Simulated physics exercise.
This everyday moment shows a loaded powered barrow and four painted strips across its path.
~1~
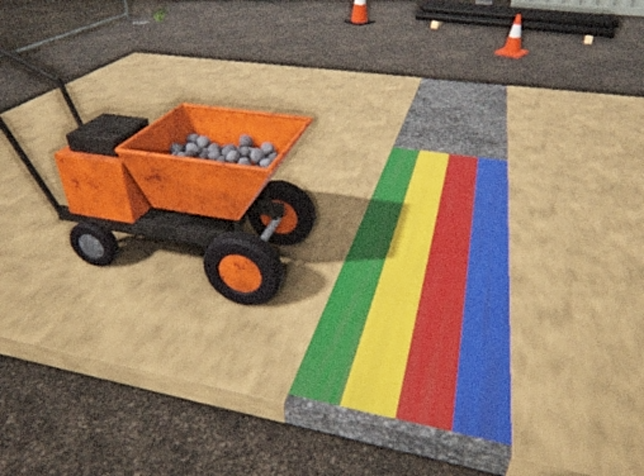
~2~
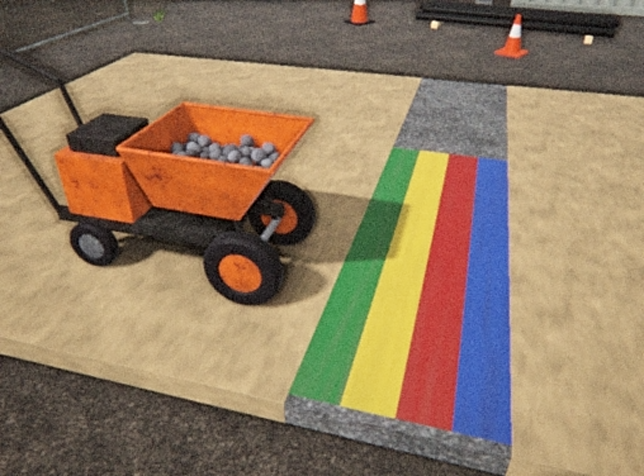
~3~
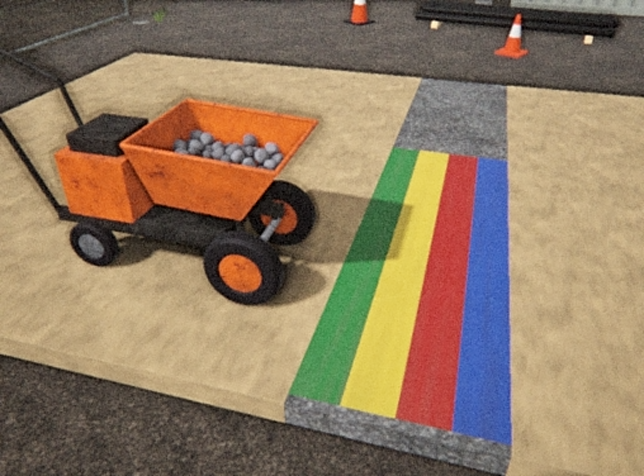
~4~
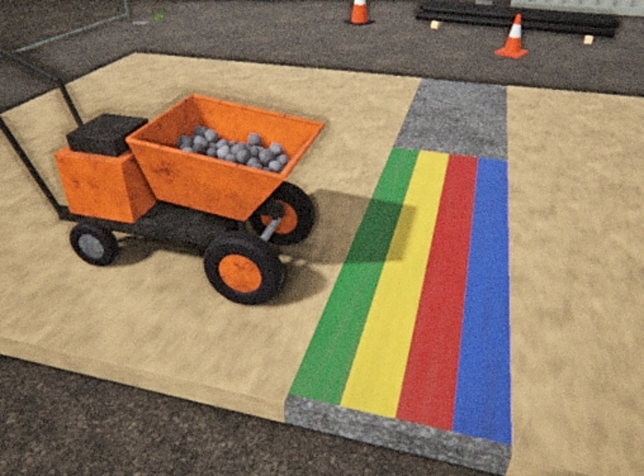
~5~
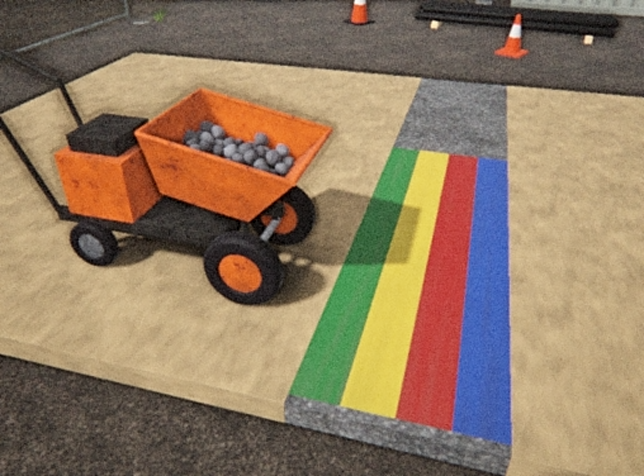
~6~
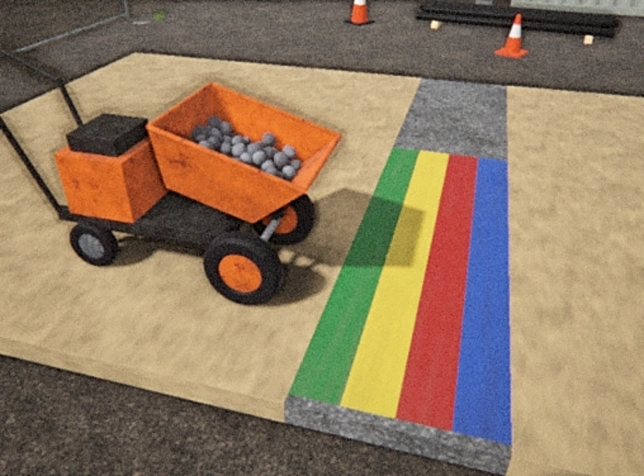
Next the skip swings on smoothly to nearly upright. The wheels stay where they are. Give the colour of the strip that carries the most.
It is yellow.
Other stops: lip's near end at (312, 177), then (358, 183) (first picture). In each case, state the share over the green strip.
0 and 0 percent, in that order.
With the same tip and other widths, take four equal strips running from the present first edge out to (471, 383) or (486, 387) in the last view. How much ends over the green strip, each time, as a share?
The first one comes out at 10 percent, while the second comes out at 10 percent.
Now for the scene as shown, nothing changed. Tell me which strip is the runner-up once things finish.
Behind the top strip comes the red one.
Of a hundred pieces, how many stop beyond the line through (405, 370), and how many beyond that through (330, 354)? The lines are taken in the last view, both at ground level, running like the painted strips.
Respectively 30 and 90 %.
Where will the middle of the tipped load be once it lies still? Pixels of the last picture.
Near pixel (404, 291).
Shortly afterwards, skip tipped steeply; the whole lot in the skip.
Next, skip tipped steeply; all but a few in the skip; only a few over the yellow strip.
Some moments later, skip tipped right over; near a third in the skip; near a third over the yellow strip; near a quarter over the red strip; only a few over the blue strip.
In the end, skip tipped right over; a little in the skip; a little over the green strip; near half over the yellow strip; near a quarter over the red strip; a little over the blue strip; only a few off the paint.
